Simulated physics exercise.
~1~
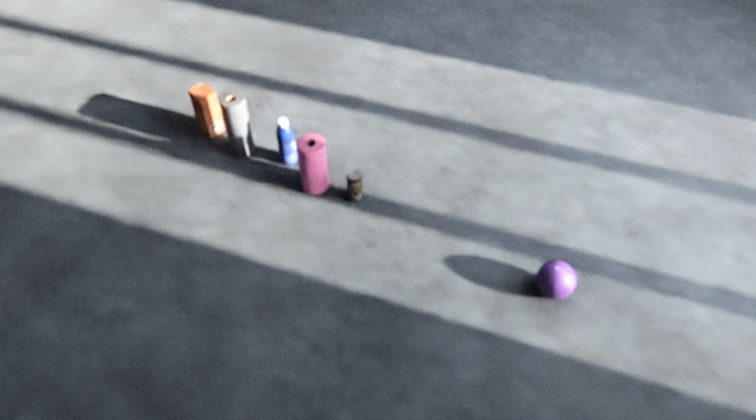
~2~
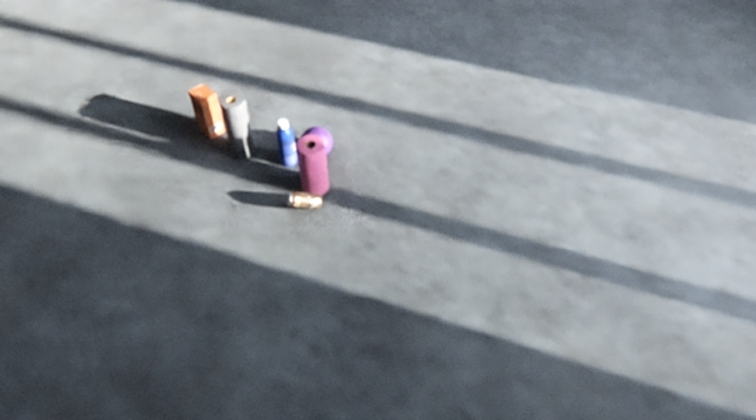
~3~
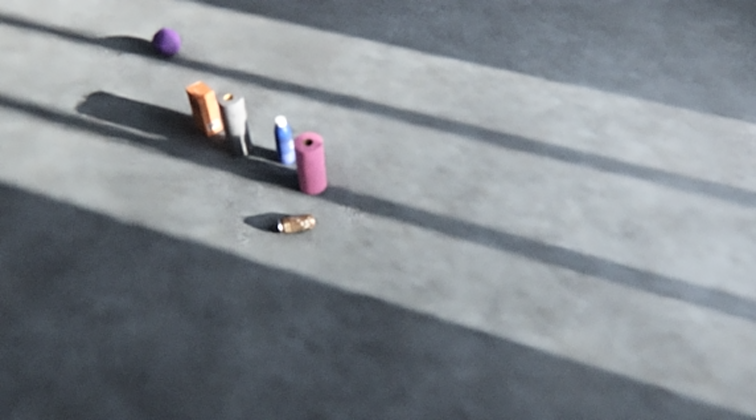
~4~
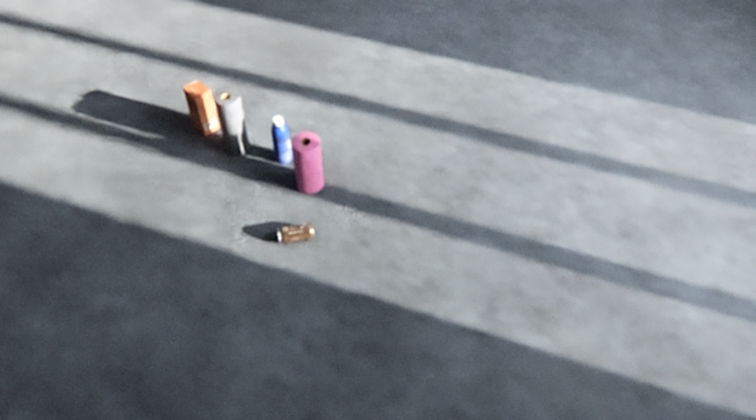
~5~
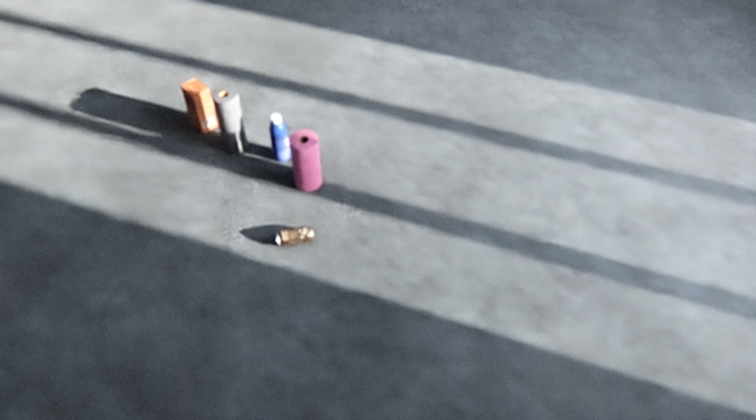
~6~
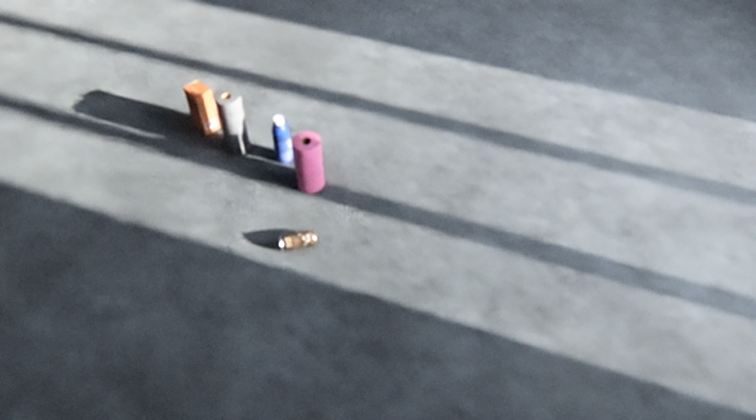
To begin with, an orange carton, a grey roll, a blue bottle, a pink roll and a small brown can stand in a slanting row on a grey floor striped with shadow, while a purple ball sits to their right. The ball travels left and up toward the row, and the can tips onto its side. Passing behind the pink roll, the ball continues toward the upper left and then leaves view. The fallen can shifts a little down the floor and settles. At the end it lies on its side, with the other four still upright.
